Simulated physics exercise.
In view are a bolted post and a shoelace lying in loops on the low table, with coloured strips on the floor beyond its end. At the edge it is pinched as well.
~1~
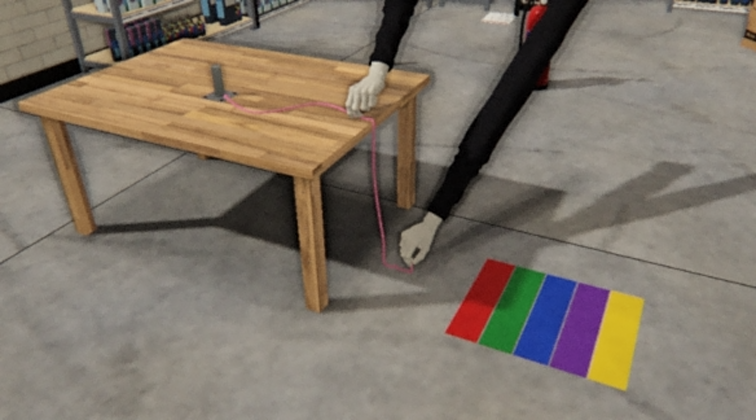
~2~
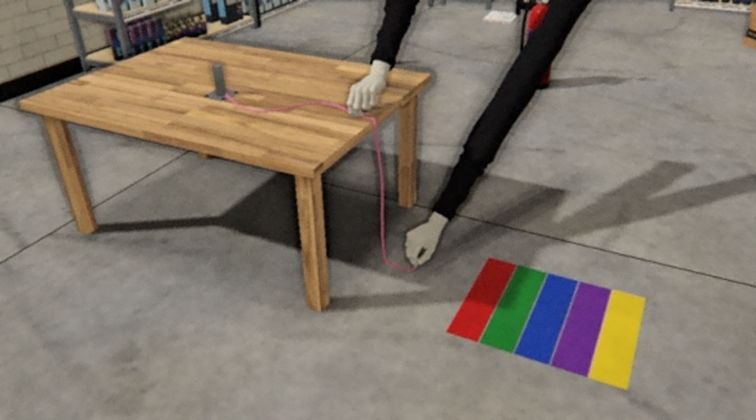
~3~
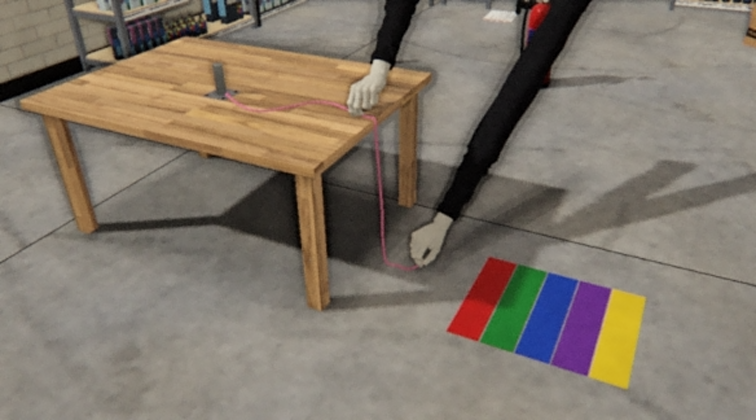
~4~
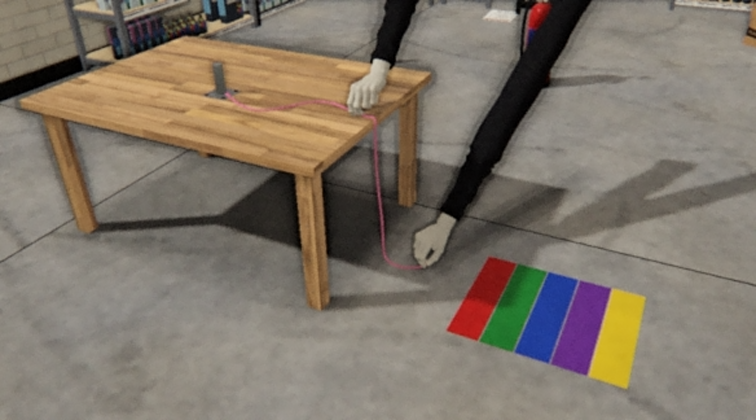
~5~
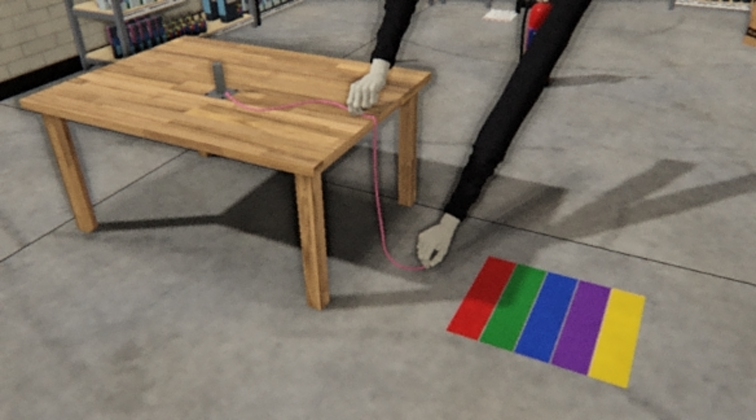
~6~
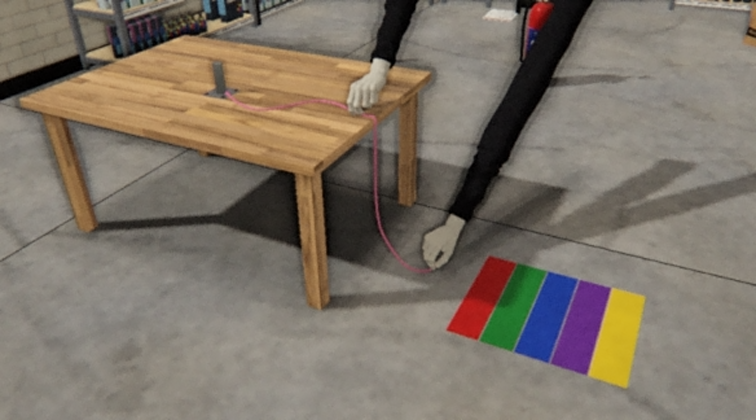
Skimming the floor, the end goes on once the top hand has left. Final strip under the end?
Blue.
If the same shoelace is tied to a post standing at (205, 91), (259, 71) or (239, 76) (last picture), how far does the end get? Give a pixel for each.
Roughly (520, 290), then (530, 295), then (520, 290).
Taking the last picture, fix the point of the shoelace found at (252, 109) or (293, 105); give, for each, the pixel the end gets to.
Estimated pixels: (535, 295), then (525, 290).
Soon after, end near (490, 282); over red.
Then, end near (526, 292); over green.
At full stretch, end near (548, 298); over blue. The end stops over the blue strip.
